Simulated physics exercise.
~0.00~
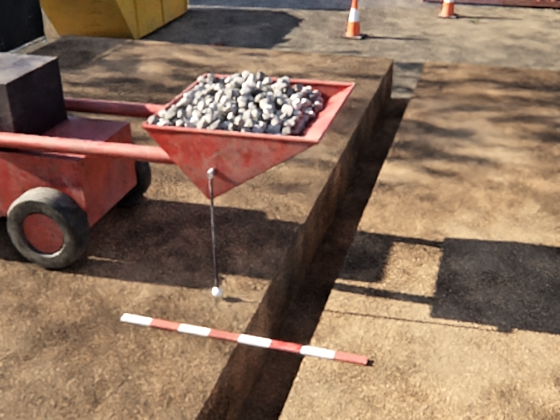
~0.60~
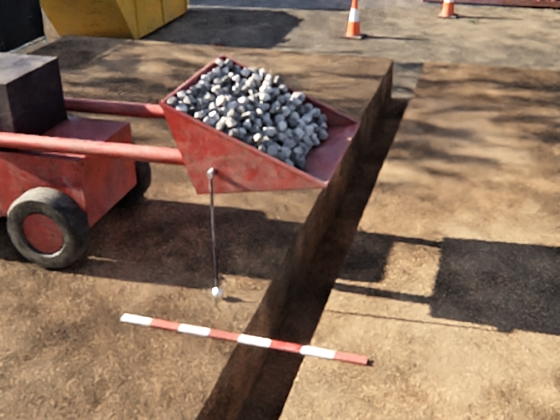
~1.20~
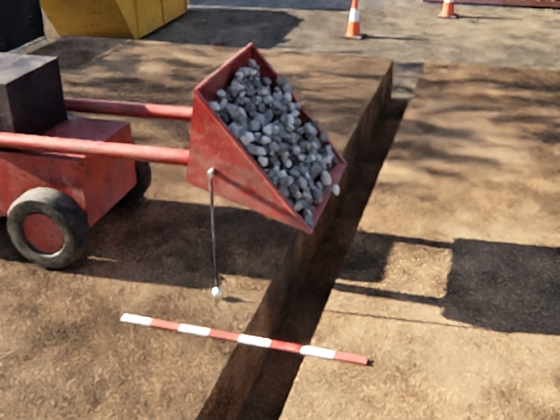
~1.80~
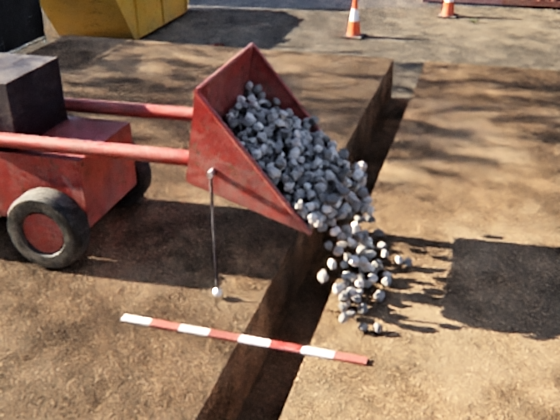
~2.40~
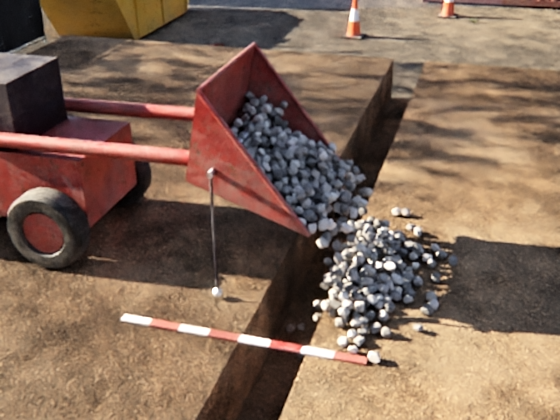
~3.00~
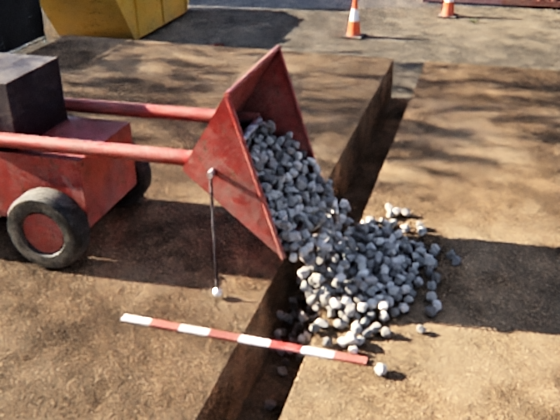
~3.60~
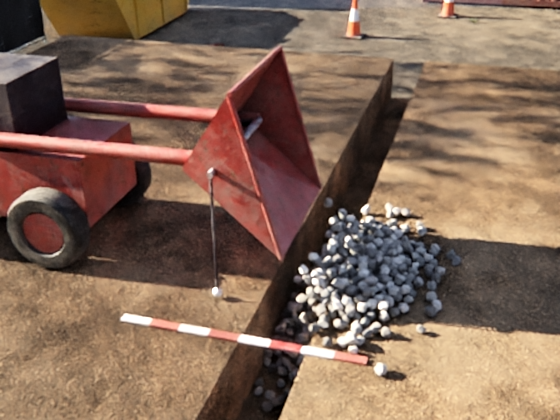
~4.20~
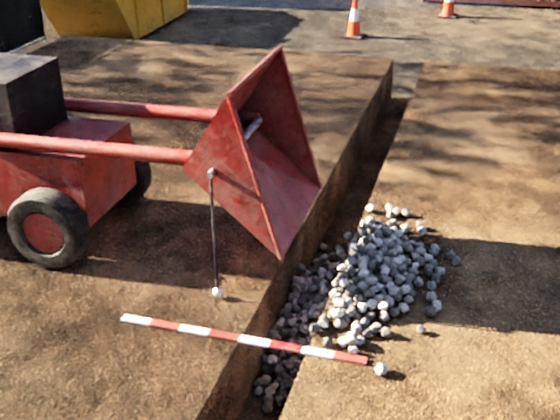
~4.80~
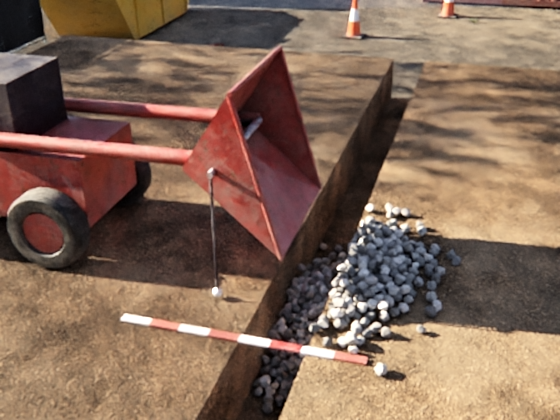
A red loader bucket heaped with grey stones tips forward beside a narrow trench, while a rod with a white ball hangs straight below its hinge. The bucket swings down to the right and pauses, and the stones slide over its lip, spilling across the trench and piling up on the far side. It then tips more steeply and empties completely. Some stones settle down into the trench near the red and white striped bar. At the end the empty bucket stays tilted, with the stones lying still, partly in the trench and partly heaped on the ground beyond it.
